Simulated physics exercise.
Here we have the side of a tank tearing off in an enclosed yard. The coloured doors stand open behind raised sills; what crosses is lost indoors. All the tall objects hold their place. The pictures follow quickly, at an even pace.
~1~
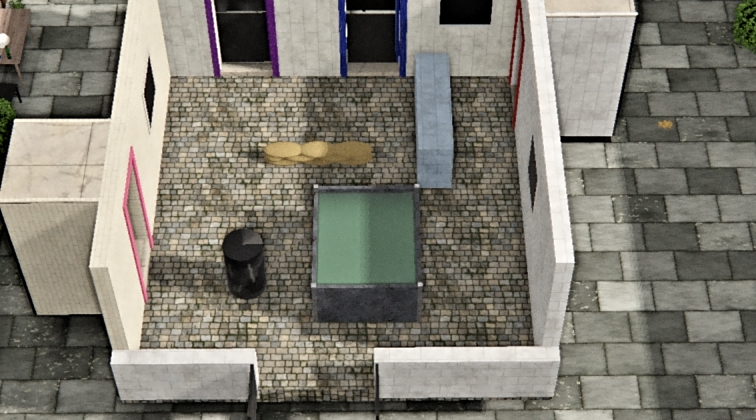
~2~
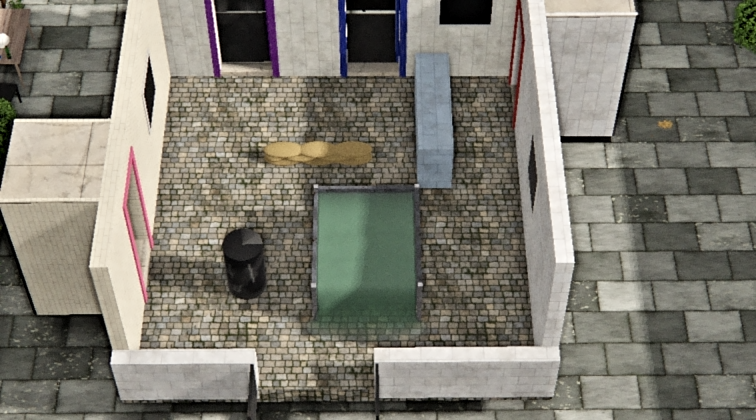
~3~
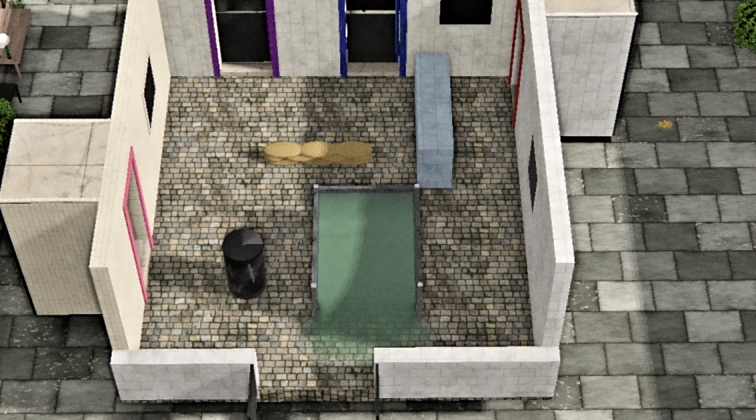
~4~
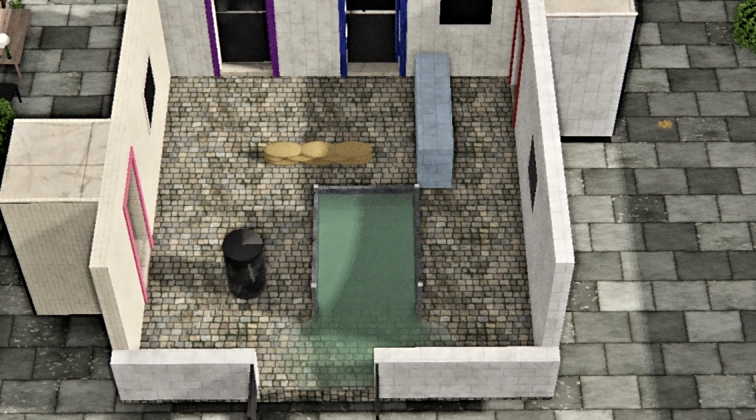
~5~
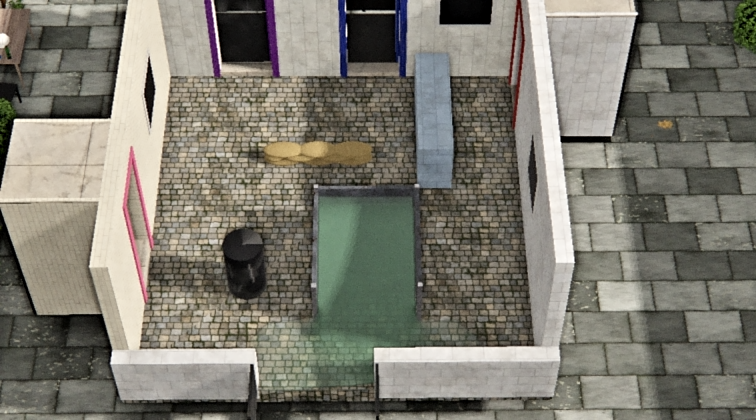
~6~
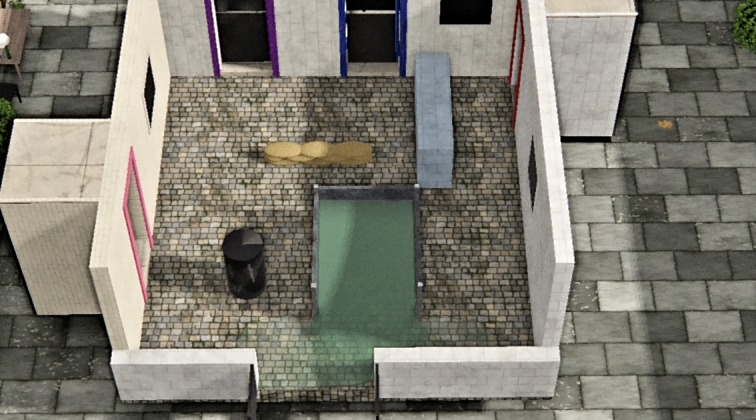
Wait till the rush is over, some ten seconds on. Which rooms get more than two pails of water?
In the end: The red door lets in a lot; the pink door admits no more than that; the blue door admits no more than that; the purple door admits no more than that.
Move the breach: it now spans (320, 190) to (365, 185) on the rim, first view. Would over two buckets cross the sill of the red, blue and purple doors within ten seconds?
Then: Red lets more in; blue goes over; purple stays under.
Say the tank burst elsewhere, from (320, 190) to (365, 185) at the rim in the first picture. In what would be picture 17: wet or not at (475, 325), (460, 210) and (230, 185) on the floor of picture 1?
In that order: Dry, not flooded, awash.
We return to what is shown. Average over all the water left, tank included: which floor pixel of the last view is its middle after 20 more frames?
Near (415, 284).
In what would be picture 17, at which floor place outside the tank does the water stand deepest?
Roughly at (529, 374).
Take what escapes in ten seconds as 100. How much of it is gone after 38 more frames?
I make it 90 per cent.
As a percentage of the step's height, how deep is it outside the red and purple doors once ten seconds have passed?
Near 230 and 10 in a hundred.
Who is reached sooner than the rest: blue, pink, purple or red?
It is the red door.
A moment on, water covers 15 % of the floor; the red door not reached, the pink door not reached, the blue door not reached, the purple door not reached.
Next, water covers 25 % of the floor; the red door not reached, the pink door not reached, the blue door not reached, the purple door not reached.
Then, water covers 40 % of the floor; the red door wet at the sill, nothing in, the pink door not reached, the blue door not reached, the purple door not reached.
Later, water covers 60 % of the floor; the red door over two buckets in, the pink door wet at the sill, nothing in, the blue door wet at the sill, nothing in, the purple door not reached.
In the end, water covers 80 % of the floor; the red door far over two buckets in, the pink door wet at the sill, nothing in, the blue door wet at the sill, nothing in, the purple door wet at the sill, nothing in.
